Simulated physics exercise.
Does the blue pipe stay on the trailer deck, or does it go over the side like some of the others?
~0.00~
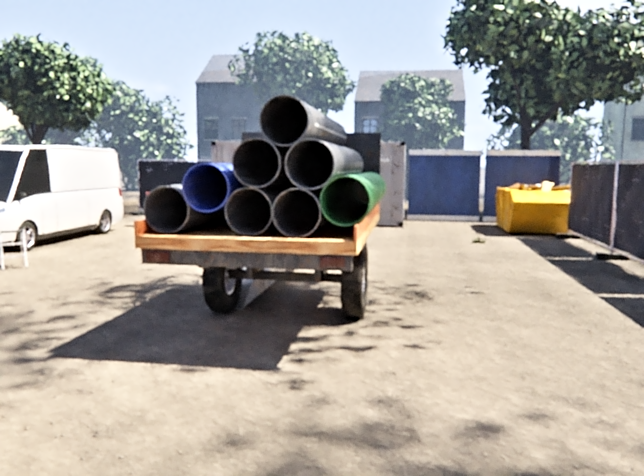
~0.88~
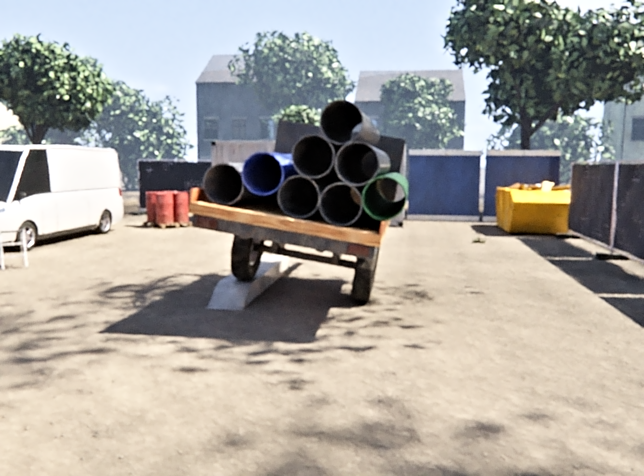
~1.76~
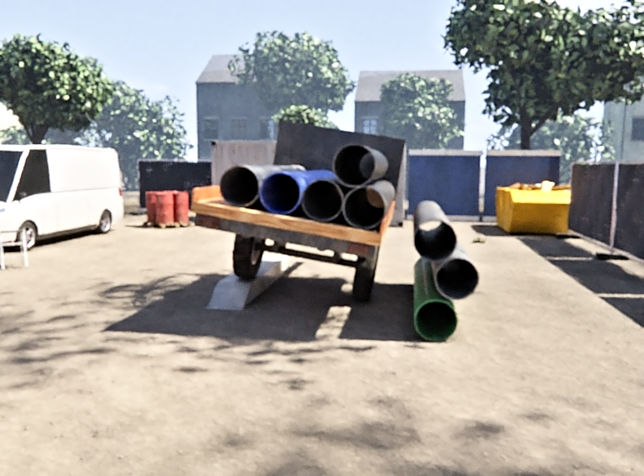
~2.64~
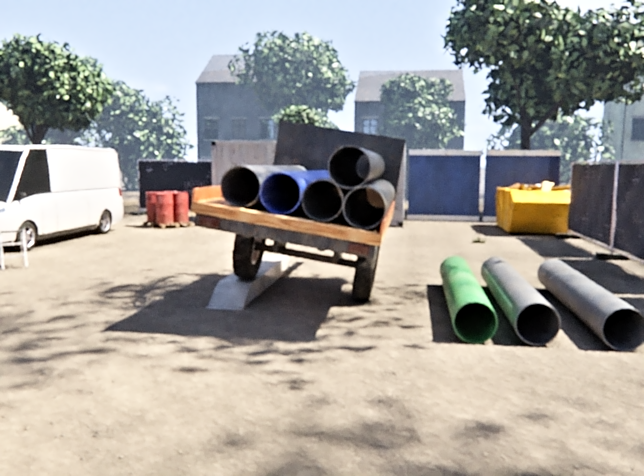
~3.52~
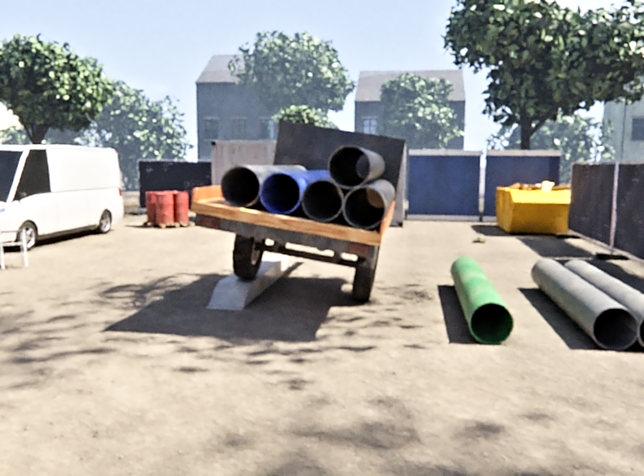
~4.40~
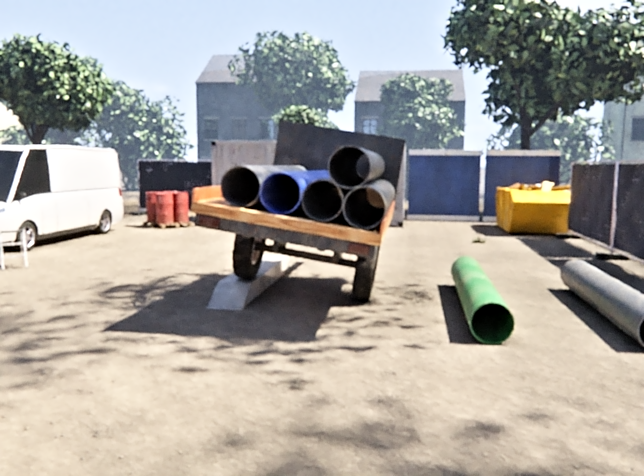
The blue pipe stays on the tilted deck, while the green one ends up on the ground to the right.
